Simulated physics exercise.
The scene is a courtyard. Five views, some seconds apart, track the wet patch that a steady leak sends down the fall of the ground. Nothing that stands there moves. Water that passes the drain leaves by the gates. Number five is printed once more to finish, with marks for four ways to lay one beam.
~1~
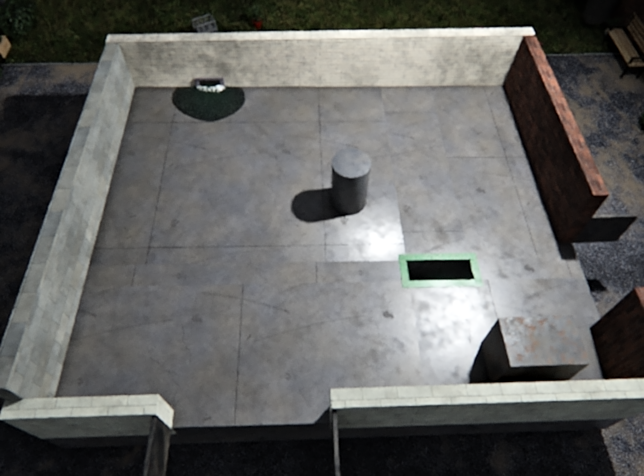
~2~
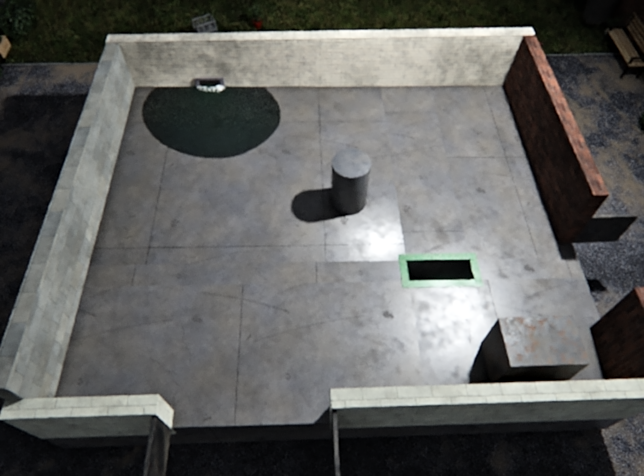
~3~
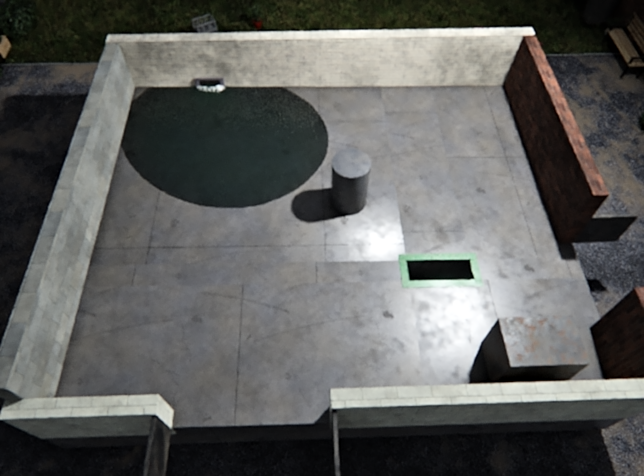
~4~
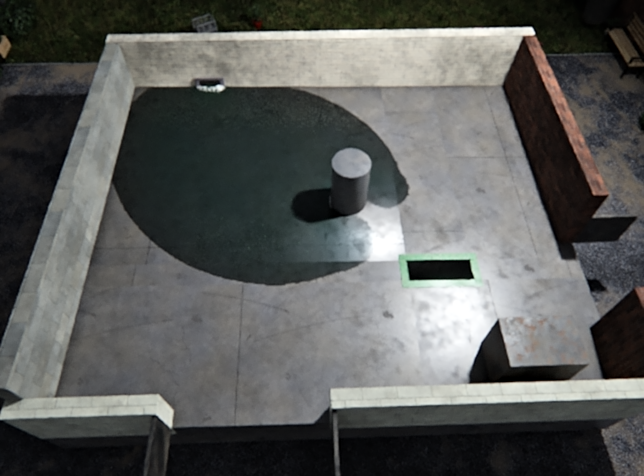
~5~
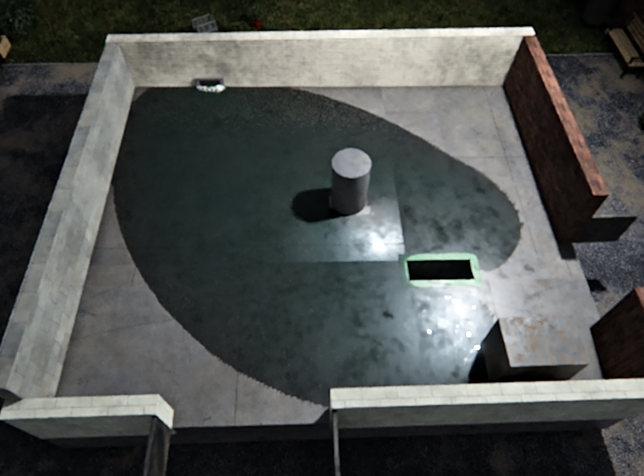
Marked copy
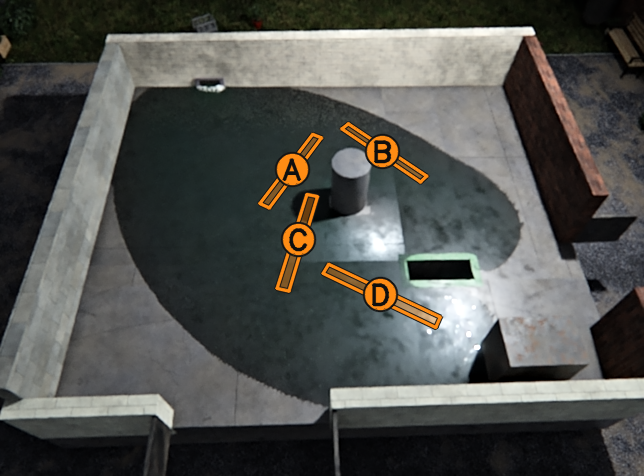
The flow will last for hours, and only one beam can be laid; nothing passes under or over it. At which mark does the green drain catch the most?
The answer is position D.
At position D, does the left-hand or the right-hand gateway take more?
The right one.
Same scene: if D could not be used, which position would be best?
Here it is position B.
On the marked copy, A from (264, 205) to (317, 136); B from (345, 126) to (423, 178); C from (283, 289) to (312, 195); D from (325, 268) to (438, 322).
For position A, about 4 % of the stream goes into the green drain, about 96 % out by the gates.
For position B, about 18 % of the stream goes into the green drain, about 82 % out by the gates.
For position C, about 6 % of the stream goes into the green drain, about 93 % out by the gates.
For position D, about 25 % of the stream goes into the green drain, about 75 % out by the gates.
